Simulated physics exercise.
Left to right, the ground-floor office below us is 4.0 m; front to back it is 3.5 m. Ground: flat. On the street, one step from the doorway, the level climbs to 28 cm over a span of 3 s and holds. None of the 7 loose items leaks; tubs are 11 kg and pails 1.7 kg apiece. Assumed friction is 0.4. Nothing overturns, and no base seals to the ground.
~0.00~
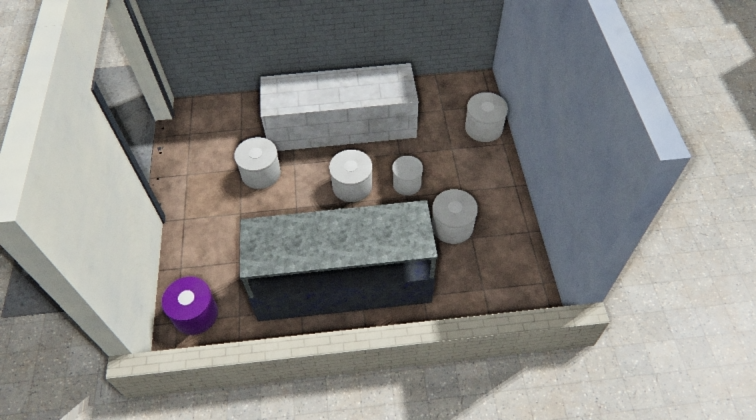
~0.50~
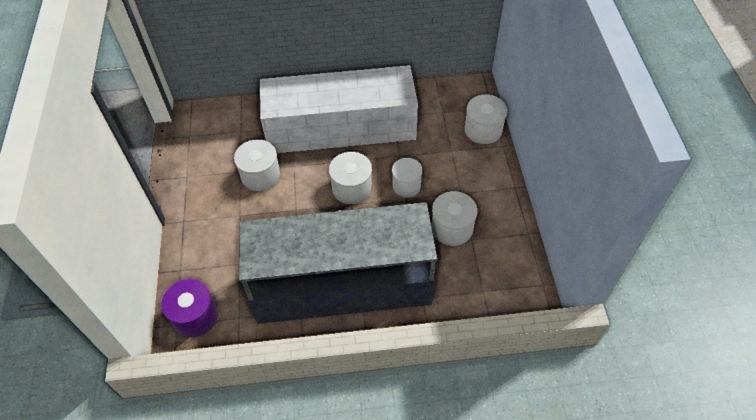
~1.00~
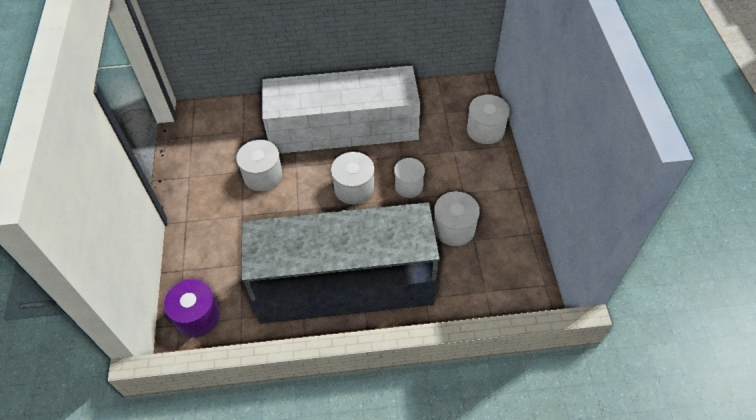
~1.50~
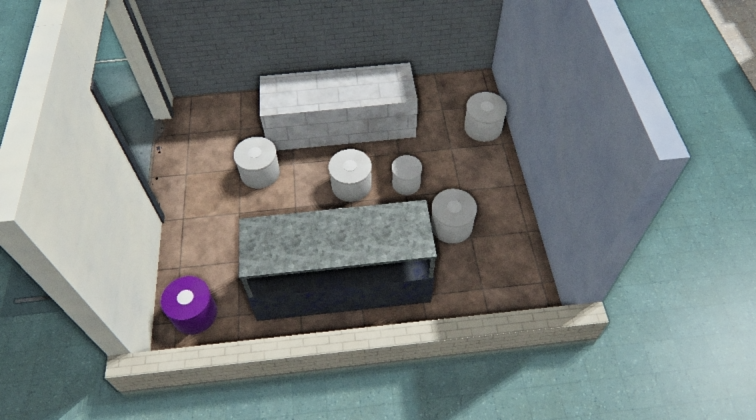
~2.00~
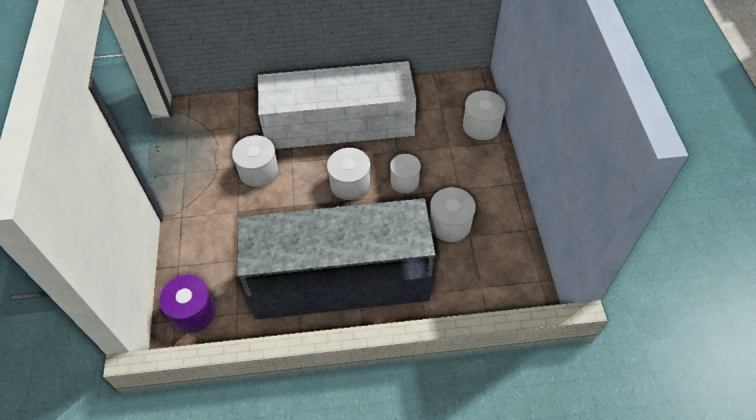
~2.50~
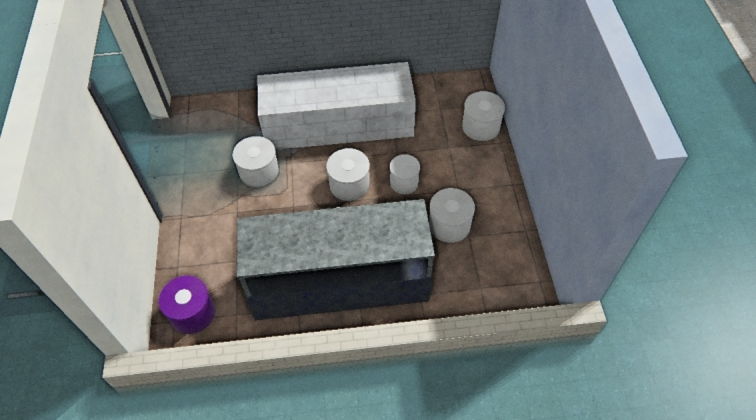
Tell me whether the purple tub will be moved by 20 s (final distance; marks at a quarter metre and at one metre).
Looks like it will get pushed a long way.
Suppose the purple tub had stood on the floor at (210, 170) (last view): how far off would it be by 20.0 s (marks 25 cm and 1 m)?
Well, it gets shoved far.
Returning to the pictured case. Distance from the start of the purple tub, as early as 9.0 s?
Roughly 20 cm.
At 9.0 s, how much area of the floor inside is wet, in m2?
Some 11.5 m2 of it.
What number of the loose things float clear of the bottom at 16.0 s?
Count: 7.
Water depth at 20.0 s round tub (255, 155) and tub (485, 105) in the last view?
Depths: Near 29 cm, then near 28 cm.
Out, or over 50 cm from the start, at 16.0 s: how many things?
Tally: 7.
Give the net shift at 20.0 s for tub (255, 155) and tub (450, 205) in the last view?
In that order: 300 cm, 100 cm.
After 4.0 s the purple tub is near (183, 297), 0.0 m from its start, aground; 0 afloat.
After 9.0 s the purple tub is near (167, 282), 0.2 m from its start, afloat; 7 afloat.
After 16.0 s the purple tub is near (234, 190), 1.1 m from its start, afloat; 7 afloat.
After 20.0 s the purple tub is near (225, 167), 1.4 m from its start, afloat; 7 afloat.
